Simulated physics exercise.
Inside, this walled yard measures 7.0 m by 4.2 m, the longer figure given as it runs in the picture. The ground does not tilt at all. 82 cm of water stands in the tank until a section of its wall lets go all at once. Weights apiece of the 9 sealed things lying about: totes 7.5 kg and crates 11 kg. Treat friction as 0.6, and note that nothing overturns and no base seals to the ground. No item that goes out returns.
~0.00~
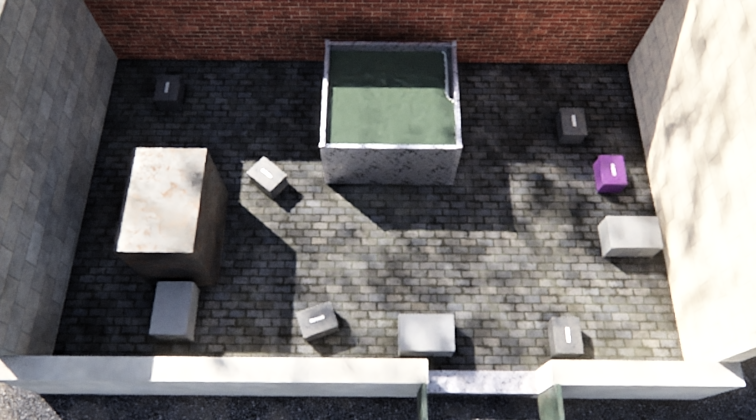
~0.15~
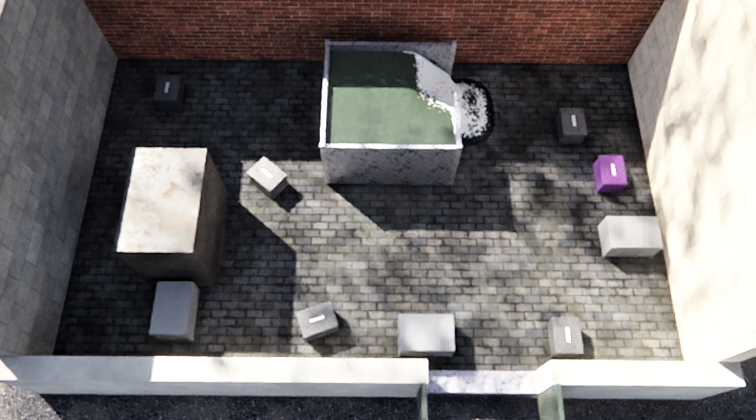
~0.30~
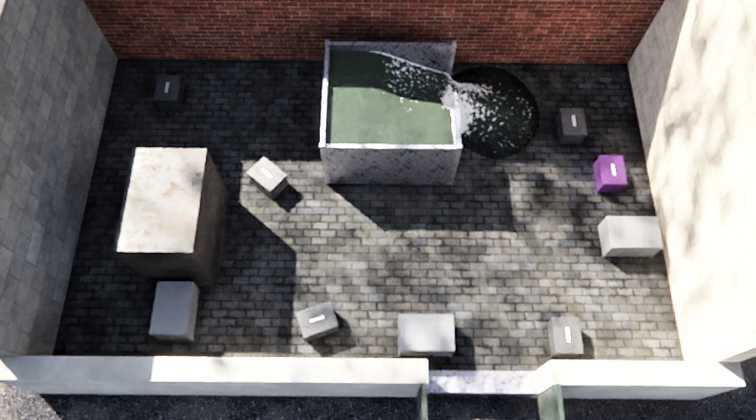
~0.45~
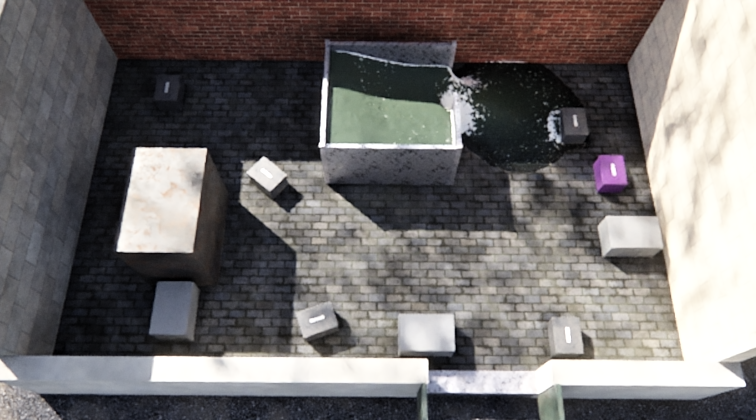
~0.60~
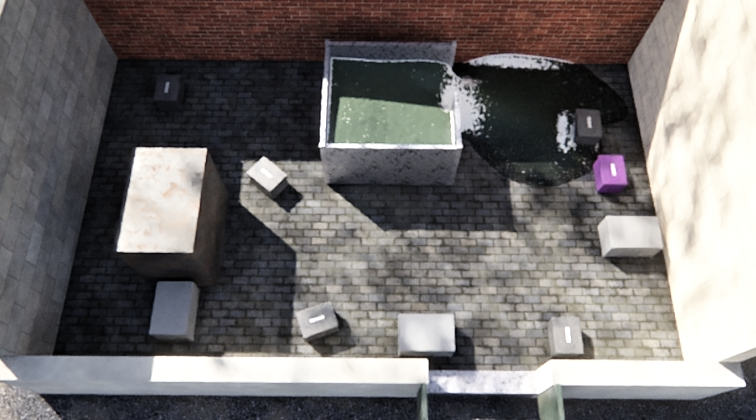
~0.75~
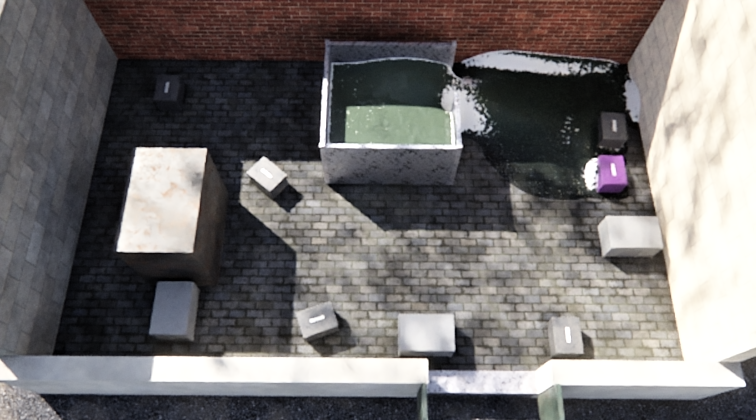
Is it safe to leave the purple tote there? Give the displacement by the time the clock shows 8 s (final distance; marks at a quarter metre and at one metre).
Purple tote winds up a long way off.
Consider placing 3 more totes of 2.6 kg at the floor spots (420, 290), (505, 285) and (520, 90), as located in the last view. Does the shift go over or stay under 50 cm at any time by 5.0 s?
One by one: Beyond the mark, beyond the mark, beyond the mark.
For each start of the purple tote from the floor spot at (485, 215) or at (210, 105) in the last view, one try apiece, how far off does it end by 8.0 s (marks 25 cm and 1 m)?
Results, in order: Essentially stationary, then essentially stationary.
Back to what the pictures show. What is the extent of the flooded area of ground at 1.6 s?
Around 8.0 m2 of it.
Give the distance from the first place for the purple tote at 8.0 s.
Around 600 cm from where it started.
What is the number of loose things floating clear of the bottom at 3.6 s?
It comes to 4 of them.
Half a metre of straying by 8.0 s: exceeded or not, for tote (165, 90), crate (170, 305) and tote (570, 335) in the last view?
Results in listed order: Falls short / exceeds / exceeds.
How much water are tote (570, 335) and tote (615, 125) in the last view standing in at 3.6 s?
Roughly 9 and 15 cm.
After 1.6 s the purple tote is near (656, 215), 0.7 m from its start, afloat; 0 of 9 are out; 2 afloat.
After 3.6 s the purple tote is near (642, 345), 2.2 m from its start, afloat; 0 of 9 are out; 4 afloat.
After 5.6 s the purple tote is near (378, 339), 3.6 m from its start, aground; 1 of 9 are out; 1 afloat.
After 8.0 s the purple tote is near (137, 341), 5.9 m from its start, afloat; 1 of 9 are out; 4 afloat.
